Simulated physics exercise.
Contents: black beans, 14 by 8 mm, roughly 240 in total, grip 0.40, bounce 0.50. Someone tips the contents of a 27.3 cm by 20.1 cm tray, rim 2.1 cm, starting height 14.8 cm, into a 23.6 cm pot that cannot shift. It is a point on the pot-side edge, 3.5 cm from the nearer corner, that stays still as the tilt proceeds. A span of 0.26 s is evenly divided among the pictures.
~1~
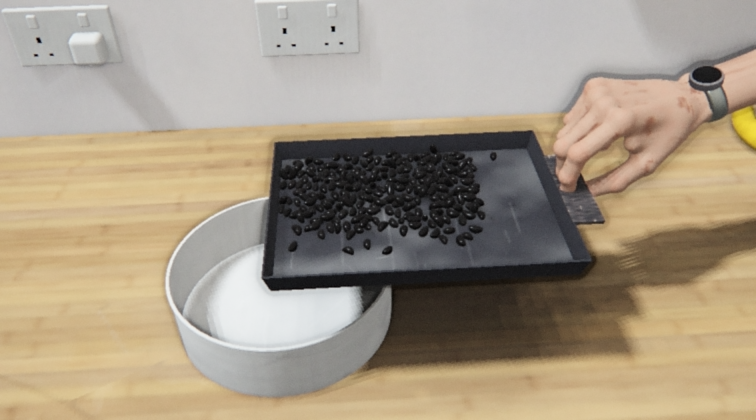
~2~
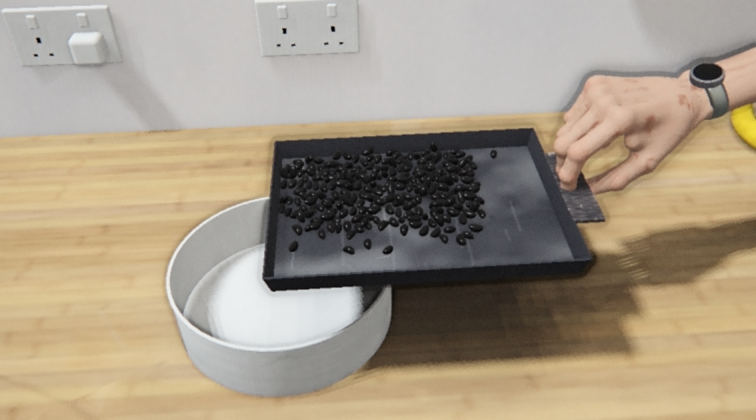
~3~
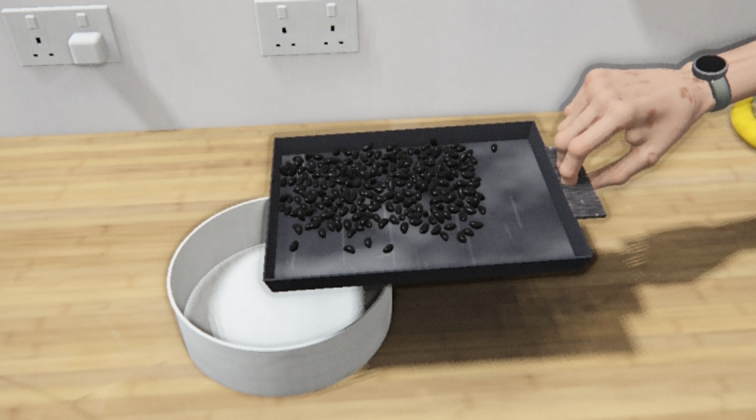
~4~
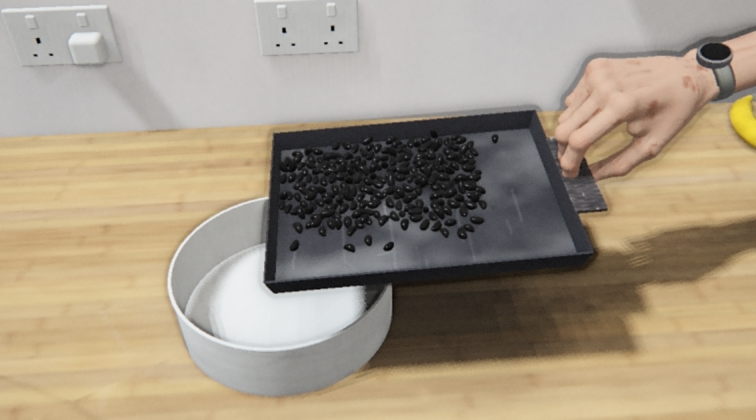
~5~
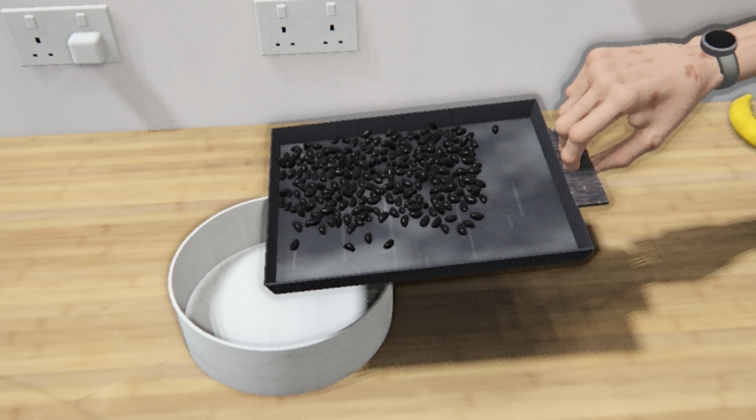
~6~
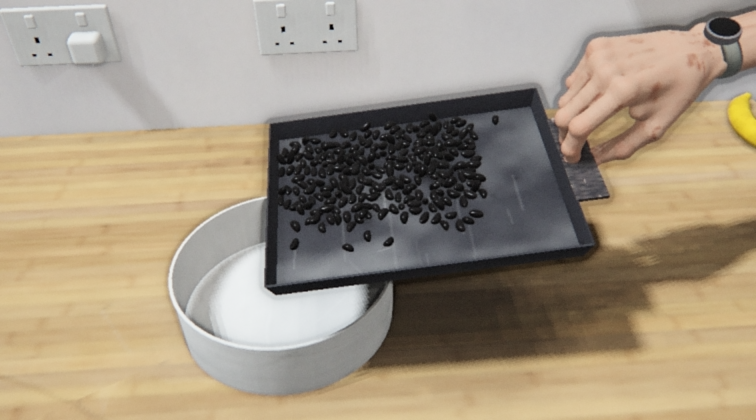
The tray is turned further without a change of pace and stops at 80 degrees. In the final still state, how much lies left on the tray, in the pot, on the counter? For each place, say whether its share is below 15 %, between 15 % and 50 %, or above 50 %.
Tray: Below 15 %; pot: Below 15 %; counter: Above 50 %.
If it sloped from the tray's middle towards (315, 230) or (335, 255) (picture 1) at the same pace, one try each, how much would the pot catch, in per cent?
About 70 per cent on the first try and 30 per cent on the second.
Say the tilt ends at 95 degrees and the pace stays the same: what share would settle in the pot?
Near 10 %, then.
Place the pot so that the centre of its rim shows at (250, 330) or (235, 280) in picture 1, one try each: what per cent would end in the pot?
Try one: ~ 90 %; try two: ~ 25 %.
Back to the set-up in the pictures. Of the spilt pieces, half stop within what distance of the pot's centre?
I'd say around 20 centimetres.
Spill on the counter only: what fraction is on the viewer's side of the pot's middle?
Estimate: Close to 100 per cent of the pieces.
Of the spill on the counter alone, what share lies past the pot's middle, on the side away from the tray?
It comes to near 60 percent.
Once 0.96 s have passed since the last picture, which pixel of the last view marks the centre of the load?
Around (312, 247).
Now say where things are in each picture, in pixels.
Tray tilt 0 degrees, front corners at (268, 273) and (584, 256); middle of the pieces at (382, 190); pot at (280, 263), in the first picture.
Tray tilt 1 degrees, front corners at (269, 274) and (584, 255); middle of the pieces at (382, 189), in the second picture.
Tray tilt 2 degrees, front corners at (270, 275) and (585, 253); middle of the pieces at (382, 186), in the third picture.
Tray tilt 5 degrees, front corners at (270, 278) and (586, 248), lowest corner left front; middle of the pieces at (382, 181), in the fourth picture.
Tray tilt 8 degrees, front corners at (270, 279) and (586, 244), lowest corner left front; middle of the pieces at (382, 175), in the fifth picture.
Tray tilt 11 degrees, front corners at (271, 281) and (587, 240), lowest corner left front; middle of the pieces at (381, 170); pot at (282, 262), in the sixth picture.
Then, 0.57 s after the last picture, tilt 43 degrees; the tray holds 100 %, the pot 0 %.
Then, 0.96 s after the last picture, tilt 65 degrees; the tray holds 95 %, the pot 0 %.
Then, 1.43 s after the last picture, tilt 80 degrees; the tray holds 20 %, the pot 0 %.
In the end, tray 5 %, pot 0 %, counter 90 %.
